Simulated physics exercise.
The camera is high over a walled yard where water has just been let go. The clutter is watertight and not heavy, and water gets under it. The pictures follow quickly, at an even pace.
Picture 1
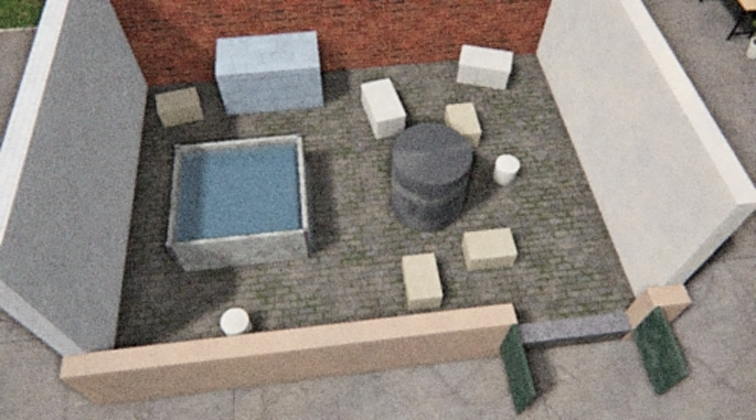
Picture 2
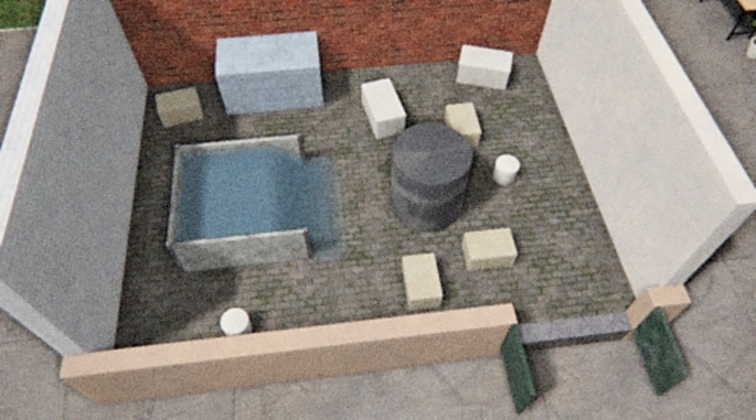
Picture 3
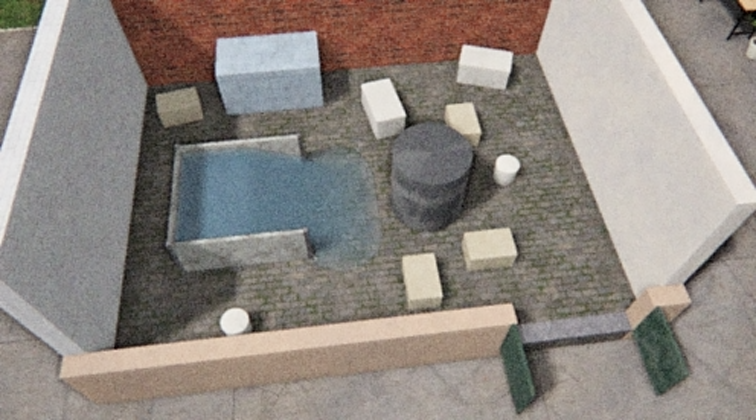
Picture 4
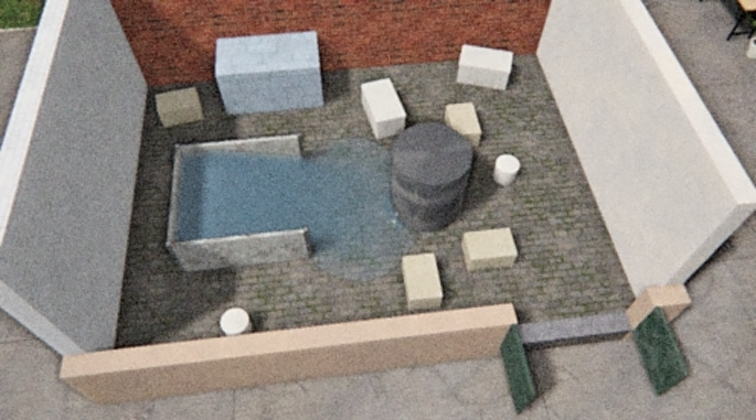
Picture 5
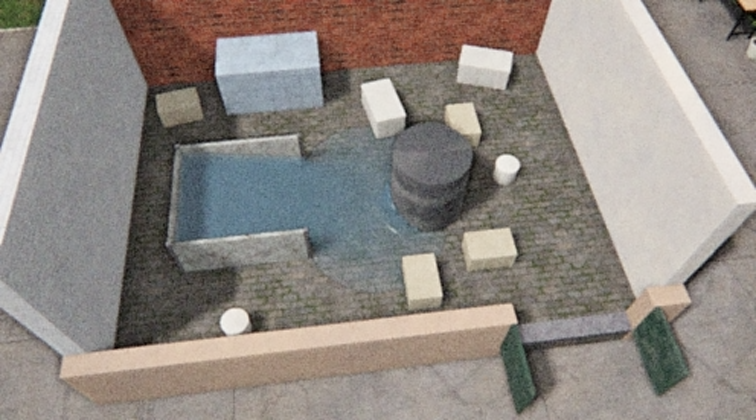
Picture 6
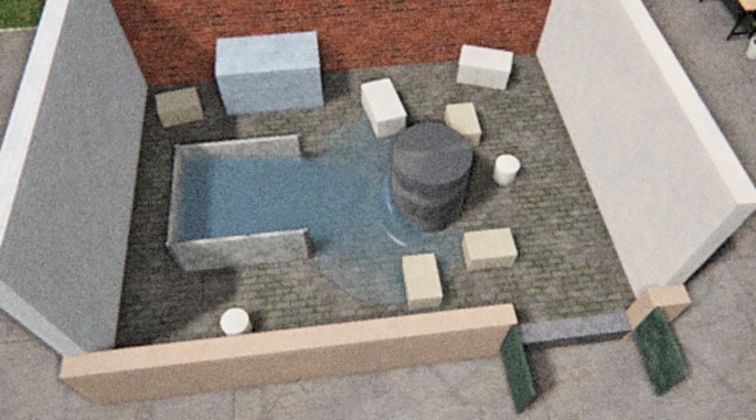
At first, water sits inside a square, low-walled tank in a walled yard scattered with pale blocks around a dark round pillar. Then the tank's right side is gone and water spreads rightward across the paving. It reaches the pillar and curls around its base, while the blocks stay still.
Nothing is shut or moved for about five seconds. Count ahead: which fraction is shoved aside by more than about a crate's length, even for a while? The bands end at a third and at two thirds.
It is two thirds or more.
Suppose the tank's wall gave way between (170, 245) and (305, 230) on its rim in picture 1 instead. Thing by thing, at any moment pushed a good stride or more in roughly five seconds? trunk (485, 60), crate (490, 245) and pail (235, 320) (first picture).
In that order: Under that, shifted that much, moved that far.
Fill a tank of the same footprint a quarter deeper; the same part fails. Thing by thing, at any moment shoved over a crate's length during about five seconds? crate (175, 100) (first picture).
My call: No.
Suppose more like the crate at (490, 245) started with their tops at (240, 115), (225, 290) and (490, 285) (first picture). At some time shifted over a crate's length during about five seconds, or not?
In turn: Under that, no, swept aside.
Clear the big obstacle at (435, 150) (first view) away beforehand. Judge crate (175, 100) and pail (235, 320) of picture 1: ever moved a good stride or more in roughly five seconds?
In that order: Short of that, no.
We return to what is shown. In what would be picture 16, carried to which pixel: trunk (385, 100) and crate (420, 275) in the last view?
Around (414, 53) and (536, 295).
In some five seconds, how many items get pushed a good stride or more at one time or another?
It comes to 7.
A moment on, 0 of 8 are well off their spots; 0 afloat.
Next, 4 of 8 are well off their spots; 3 afloat.
Later, 5 of 8 are well off their spots; 3 afloat.
In the end, 7 of 8 are well off their spots, and 7 have been at some point; 5 afloat.
